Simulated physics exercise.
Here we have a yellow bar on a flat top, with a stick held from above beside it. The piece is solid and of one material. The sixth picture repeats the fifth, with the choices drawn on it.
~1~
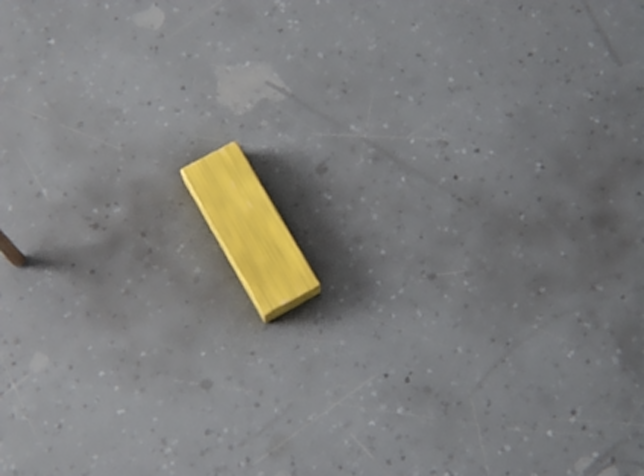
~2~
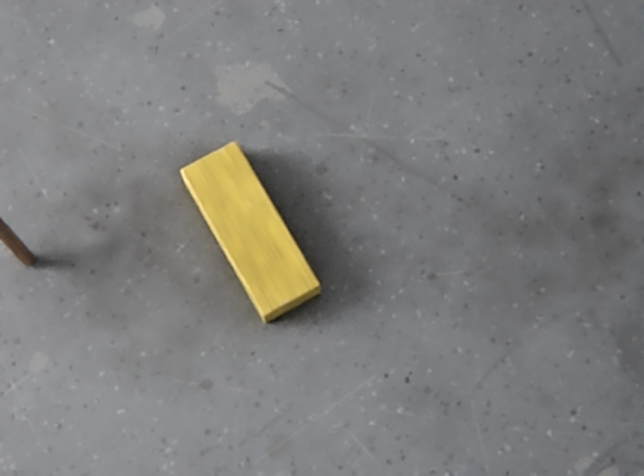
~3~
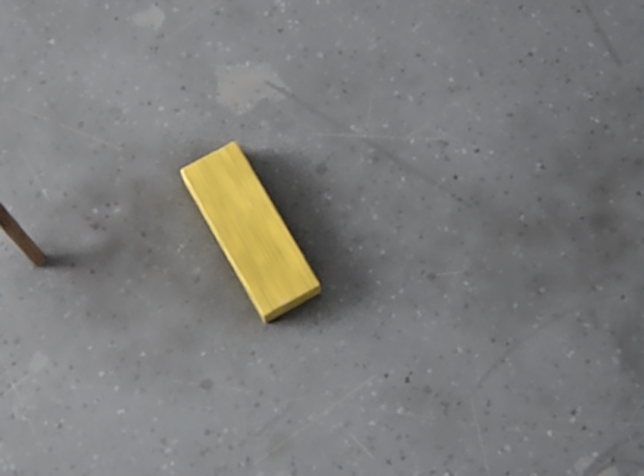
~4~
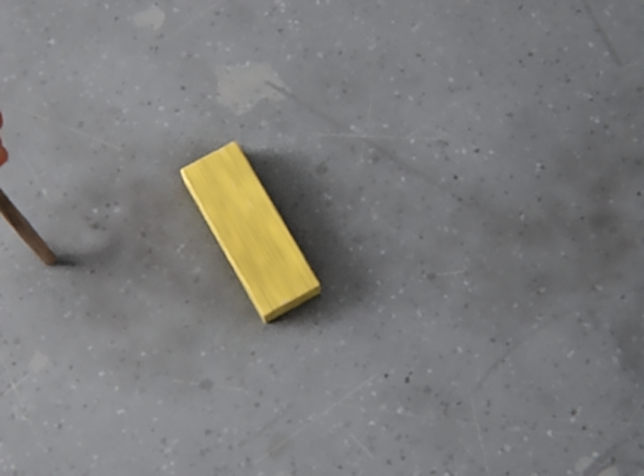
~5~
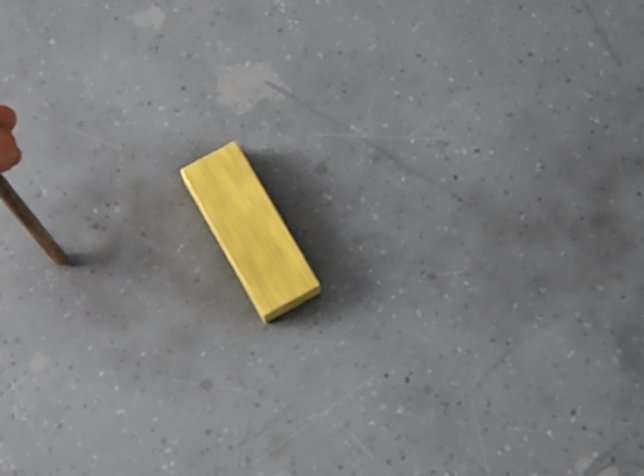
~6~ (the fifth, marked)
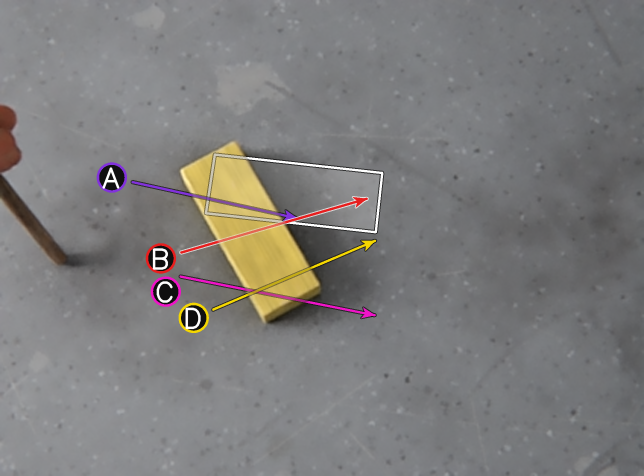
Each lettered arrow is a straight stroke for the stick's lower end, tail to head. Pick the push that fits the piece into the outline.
Arrow D does it.
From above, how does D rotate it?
On that stroke, anticlockwise.
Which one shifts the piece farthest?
That is B.
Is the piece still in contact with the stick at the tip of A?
Yes.
On the marked copy, A from (132, 182) to (297, 218); B from (181, 253) to (367, 199); C from (180, 277) to (375, 315); D from (213, 310) to (375, 241).
Following D. Soon after the start, foot of the stick (272, 285), piece (264, 216).
Later, foot of the stick (330, 260), piece (286, 196).
In the end, foot of the stick (375, 241), piece (292, 185); it fills the outline.
As for the rest, A leaves the piece out of the outline, at (329, 234); B leaves the piece out of the outline, at (404, 205); C leaves the piece out of the outline, at (274, 215).
